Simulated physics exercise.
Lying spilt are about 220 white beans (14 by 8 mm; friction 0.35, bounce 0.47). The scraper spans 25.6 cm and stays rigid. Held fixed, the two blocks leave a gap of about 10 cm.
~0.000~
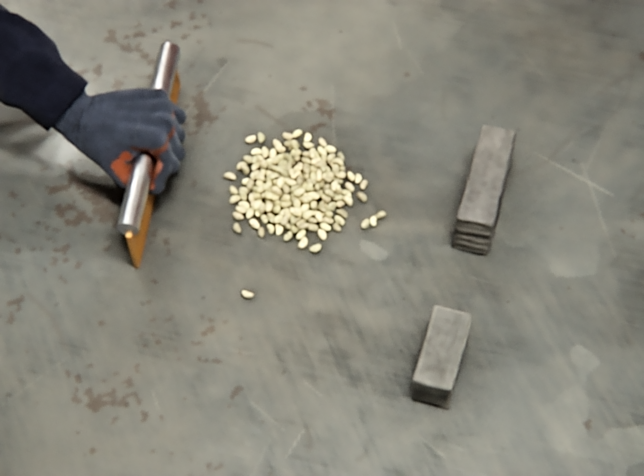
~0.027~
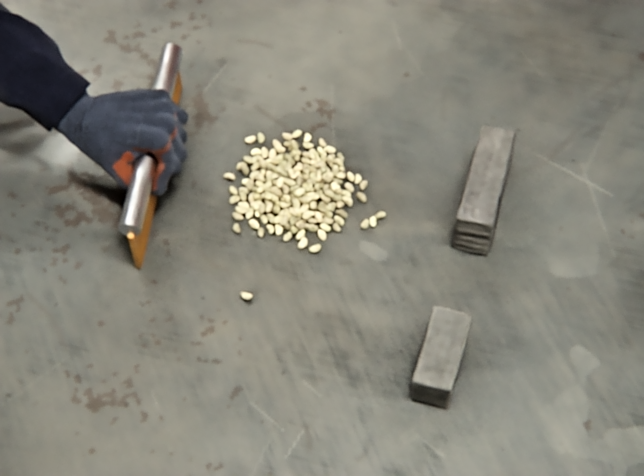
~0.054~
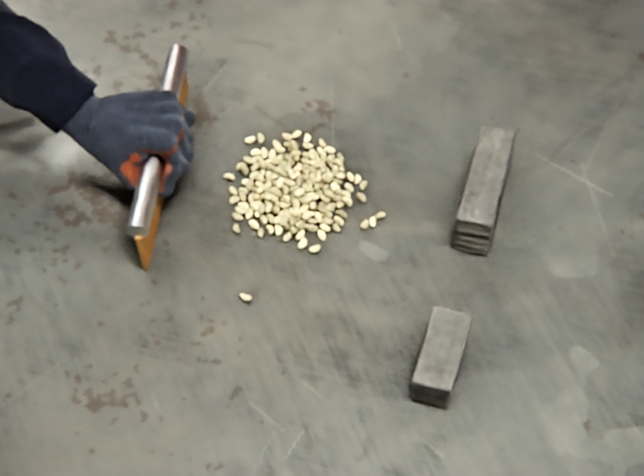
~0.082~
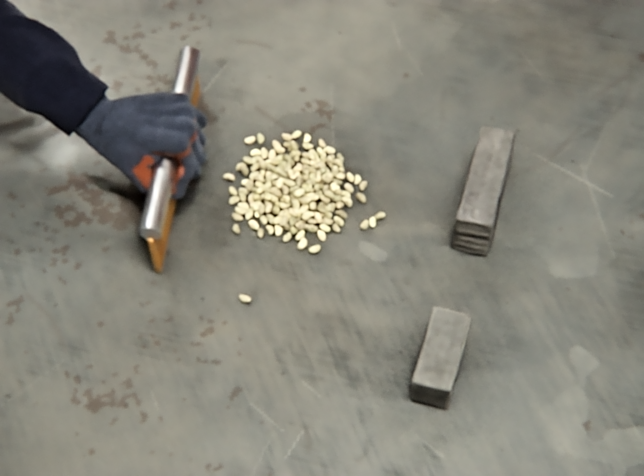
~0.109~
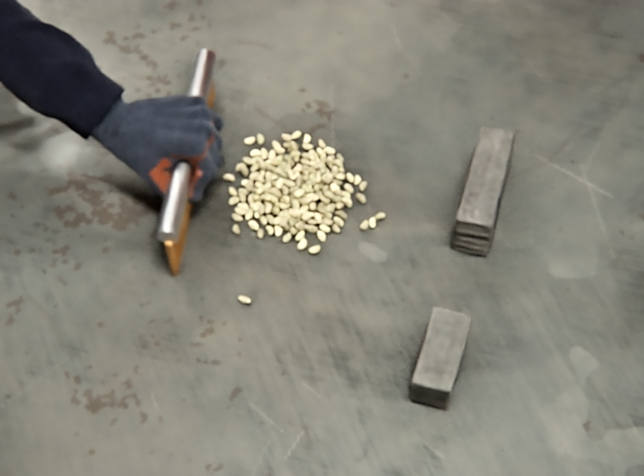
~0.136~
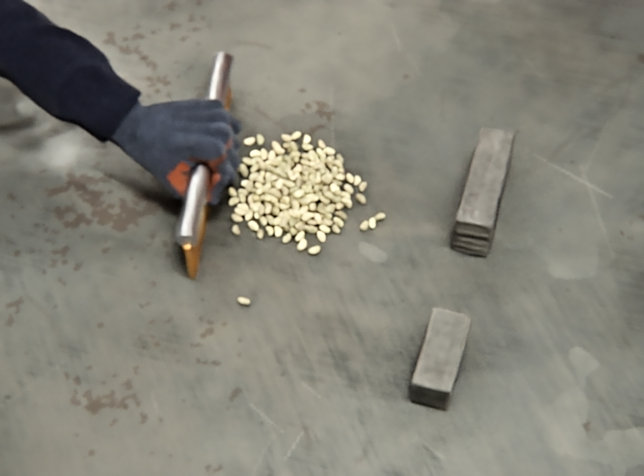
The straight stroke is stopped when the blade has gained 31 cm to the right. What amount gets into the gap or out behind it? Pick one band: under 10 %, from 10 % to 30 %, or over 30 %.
The share falls from 10 % to 30 %.
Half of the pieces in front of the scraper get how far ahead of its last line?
It's around 3 cm.
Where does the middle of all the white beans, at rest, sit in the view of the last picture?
At about (451, 209).
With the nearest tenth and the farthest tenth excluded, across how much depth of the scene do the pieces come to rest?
24 cm.
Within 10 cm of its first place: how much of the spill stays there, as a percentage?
0% or so.
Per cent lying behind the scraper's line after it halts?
It works out to roughly 0 per cent.
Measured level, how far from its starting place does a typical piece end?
Estimate: Approx. 20 cm.
Then, at 0.34 s, scraper 22 cm from its start, spill 18 cm wide; round the far block 5 %, held up before the blocks 95 %.
After 0.54 s, scraper 31 cm from its start, spill 24 cm wide; in or through the gap 15 %, round the far block 15 %, held up before the blocks 65 %.
After 0.71 s, scraper 31 cm from its start, spill 27 cm wide; in or through the gap 20 %, round the far block 20 %, held up before the blocks 60 %.
At rest (2.1 s), in or through the gap 20 %, round the near block 0 %, round the far block 20 %, held up before the blocks 60 %.
